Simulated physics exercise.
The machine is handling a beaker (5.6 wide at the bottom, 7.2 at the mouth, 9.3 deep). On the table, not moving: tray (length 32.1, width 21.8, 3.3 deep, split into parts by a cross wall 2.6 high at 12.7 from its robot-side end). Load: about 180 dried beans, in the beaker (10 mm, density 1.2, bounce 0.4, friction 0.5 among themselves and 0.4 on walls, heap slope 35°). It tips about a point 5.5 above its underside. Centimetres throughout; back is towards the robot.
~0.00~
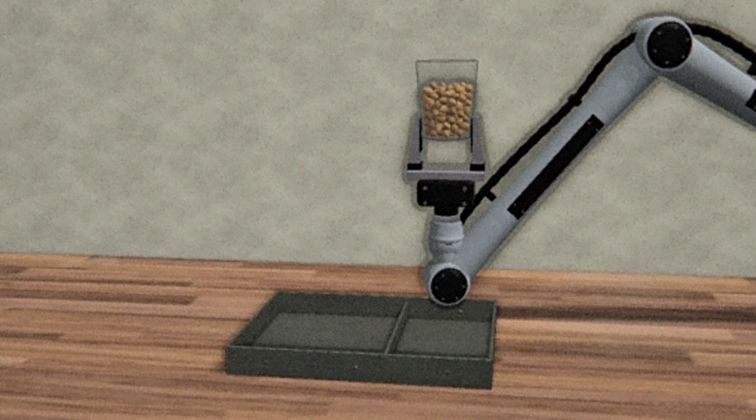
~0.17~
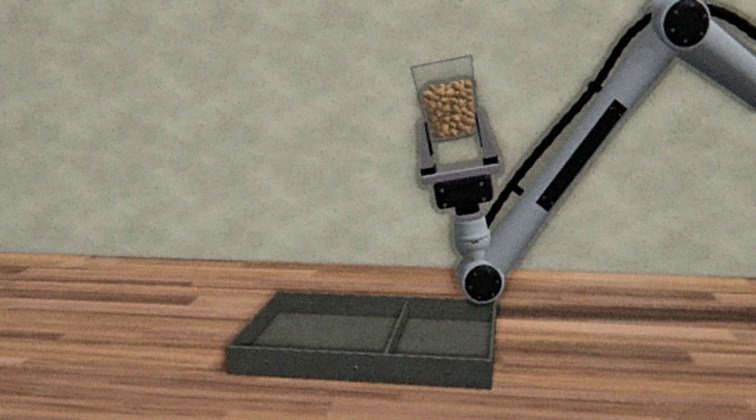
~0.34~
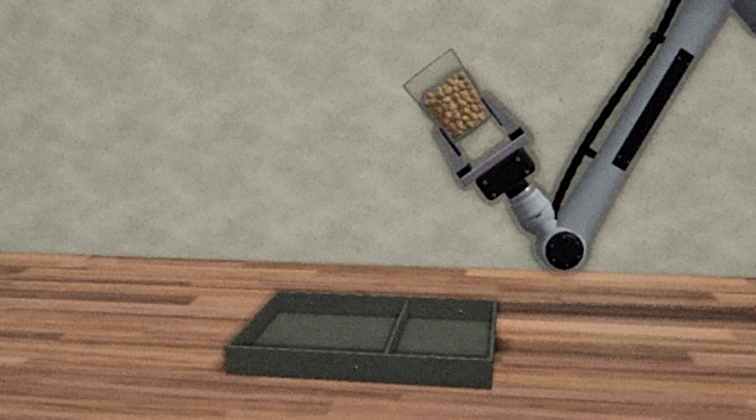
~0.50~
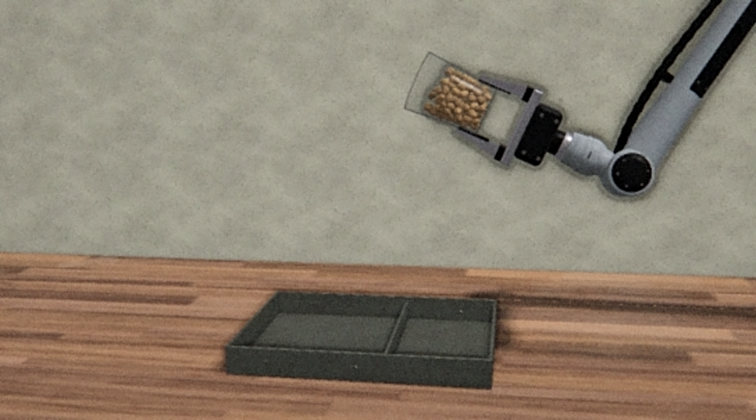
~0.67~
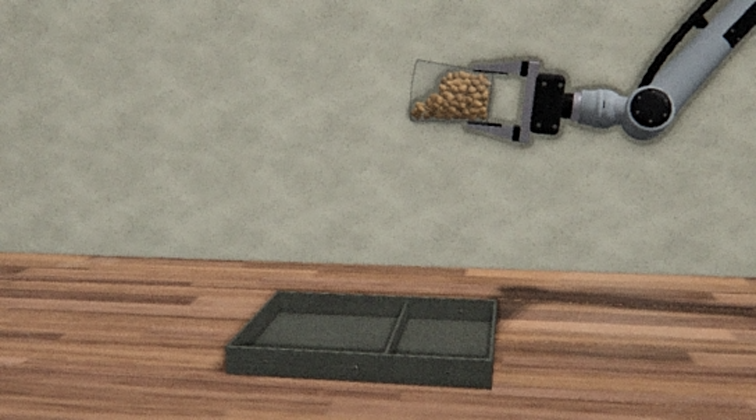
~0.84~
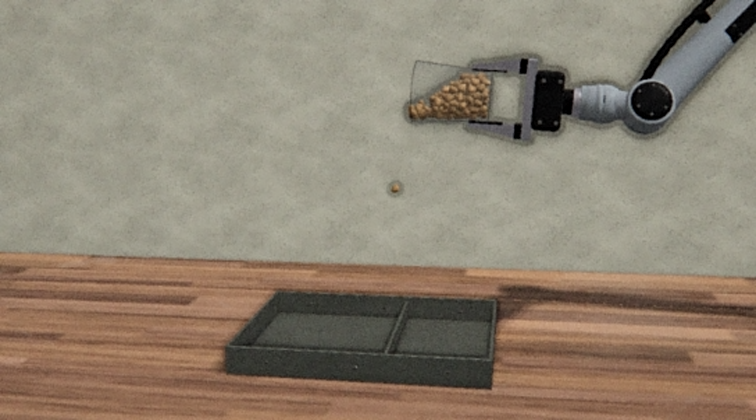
In the video, a grey robot arm holds a clear beaker of beans above a dark divided tray, drawing its wrist right and upward while tilting the beaker leftward until nearly horizontal, and a single bean drops from its mouth.
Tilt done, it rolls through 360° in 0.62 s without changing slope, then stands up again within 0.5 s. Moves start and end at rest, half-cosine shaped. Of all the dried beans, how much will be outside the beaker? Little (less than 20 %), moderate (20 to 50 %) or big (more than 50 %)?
Share outside the beaker: Moderate (20 to 50 %).
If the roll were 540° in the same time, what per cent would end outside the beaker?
It would be near 30 per cent.
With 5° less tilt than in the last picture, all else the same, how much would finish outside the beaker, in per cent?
Then about 15 per cent.
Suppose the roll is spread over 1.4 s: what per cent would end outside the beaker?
In that case some 40 per cent.
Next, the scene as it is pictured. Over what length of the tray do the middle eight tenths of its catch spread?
About 12 cm.
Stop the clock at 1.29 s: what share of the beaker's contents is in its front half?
About 65 per cent.
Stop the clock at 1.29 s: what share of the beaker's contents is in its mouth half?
About 40 per cent.
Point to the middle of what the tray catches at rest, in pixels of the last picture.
Near (346, 344).
By 1.29 s, tipped 86°, highest piece 36 above the table; 151 in the beaker, 10 in the far-side part, 15 in flight or on a rim.
By 1.74 s, tipped 36°, highest piece 35 above the table; 129 in the beaker, 45 in the far-side part, 2 in flight or on a rim.
By 2.16 s, upright, highest piece 36 above the table; 129 in the beaker, 47 in the far-side part.
By 2.86 s, upright, highest piece 36 above the table; 129 in the beaker, 47 in the far-side part.
Final count, 129 in the beaker, 47 in the far-side part. That is 27 % outside the beaker.
